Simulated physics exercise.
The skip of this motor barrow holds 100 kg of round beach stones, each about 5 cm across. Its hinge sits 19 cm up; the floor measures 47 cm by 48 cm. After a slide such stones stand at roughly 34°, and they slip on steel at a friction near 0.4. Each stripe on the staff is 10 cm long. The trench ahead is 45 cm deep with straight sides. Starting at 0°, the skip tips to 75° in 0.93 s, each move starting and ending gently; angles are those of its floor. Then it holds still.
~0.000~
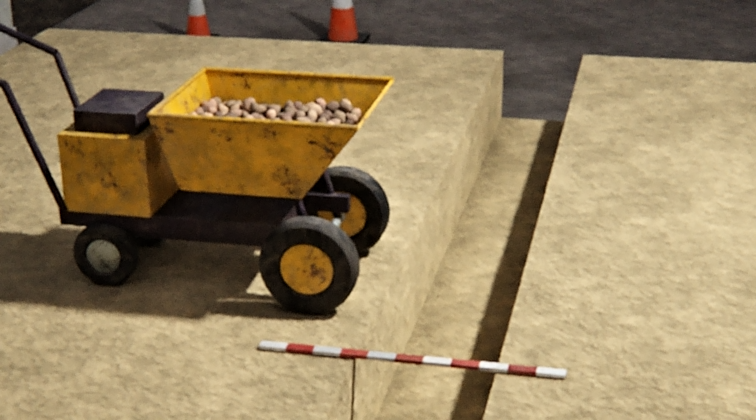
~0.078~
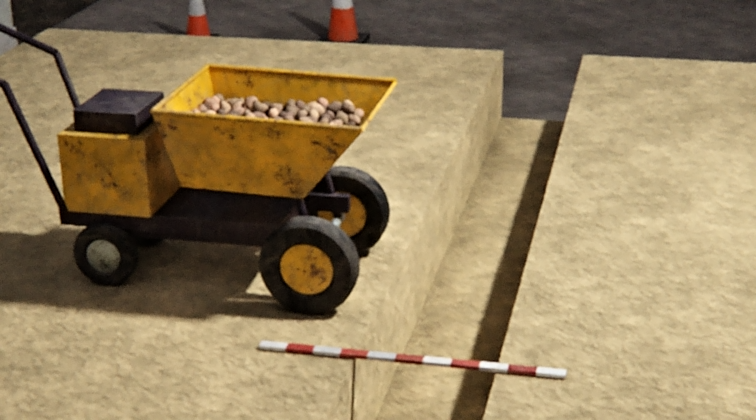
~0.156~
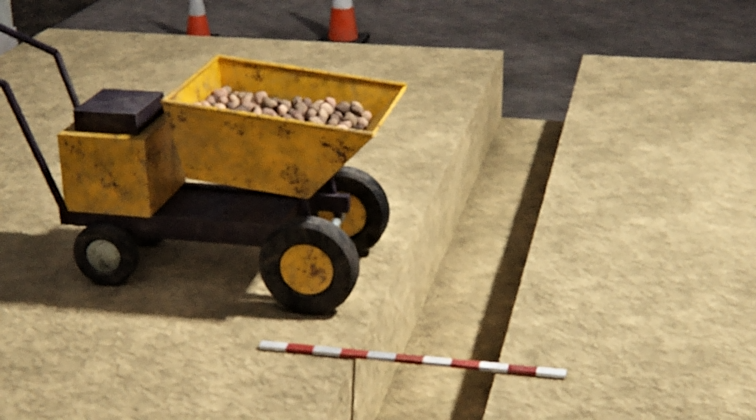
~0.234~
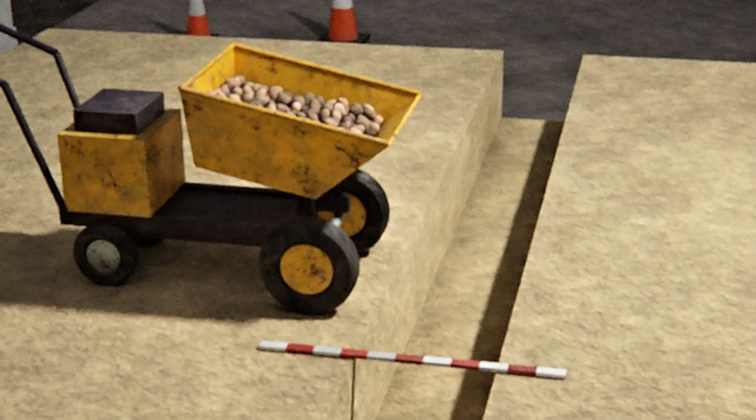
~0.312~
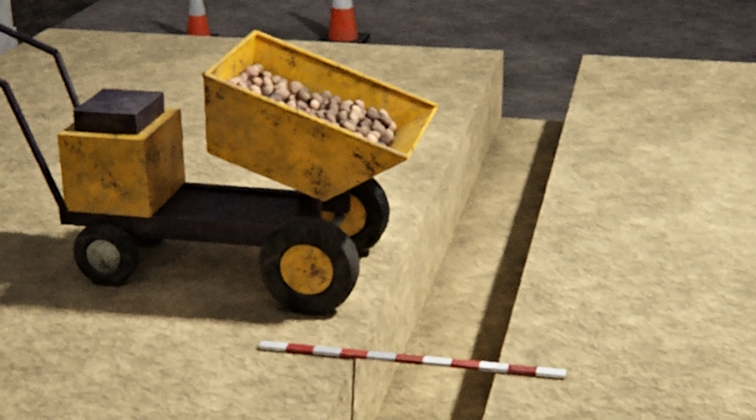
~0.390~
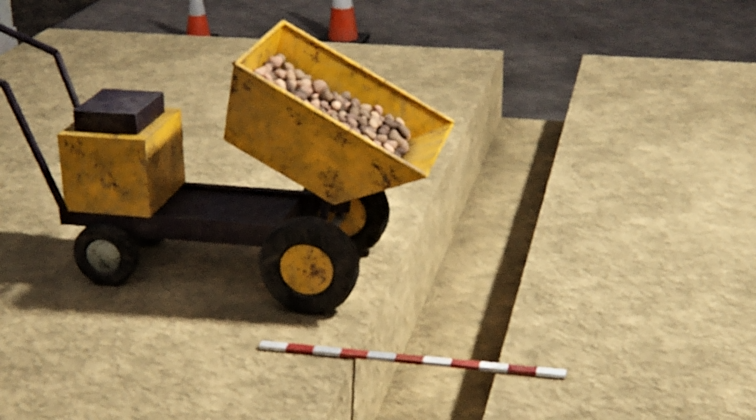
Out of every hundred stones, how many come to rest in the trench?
Close to 41 in a hundred.
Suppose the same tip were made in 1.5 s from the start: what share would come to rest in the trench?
It would be near 50 per cent.
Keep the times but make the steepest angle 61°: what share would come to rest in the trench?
In that case some 45 per cent.
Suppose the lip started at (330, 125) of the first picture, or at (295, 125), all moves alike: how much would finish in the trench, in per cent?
About 70 and 100 per cent.
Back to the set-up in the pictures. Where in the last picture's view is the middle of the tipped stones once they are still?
Around (543, 295).
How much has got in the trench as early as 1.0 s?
Some 15 per cent.
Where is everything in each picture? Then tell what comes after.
In the first frame, the skip is at 0°, its lip at (358, 128); the top of the load is at (277, 110).
The second frame shows lip at (362, 130), floor tilted 1°, highest stones at (258, 108); the stones move at 0.3 m/s on average.
In the third frame, the skip is at 6°, its lip at (373, 135); the top of the load is at (242, 100); the stones move at 0.6 m/s on average.
The fourth frame shows lip at (389, 144), floor tilted 12°, highest stones at (246, 91); the stones move at 0.8 m/s on average.
In the fifth frame, the skip is at 20°, its lip at (407, 158); the top of the load is at (258, 78); the stones move at 0.9 m/s on average.
The sixth frame shows lip at (426, 176), floor tilted 29°, highest stones at (276, 69); the stones move at 1.0 m/s on average.
After 0.7 s the floor is at 64°; 100 % in the skip; the foremost stones are at (466, 229).
After 1.0 s the floor is at 75°; 54 % in the skip, 15 % in the trench, 31 % past the trench; the foremost stones are at (604, 298).
After 1.4 s the floor is at 75°; 13 % in the skip, 30 % in the trench, 57 % past the trench; the foremost stones are past the picture's edge.
After 3.3 s the floor is at 75°; 0 % in the skip, 41 % in the trench, 59 % past the trench; the foremost stones are past the picture's edge.
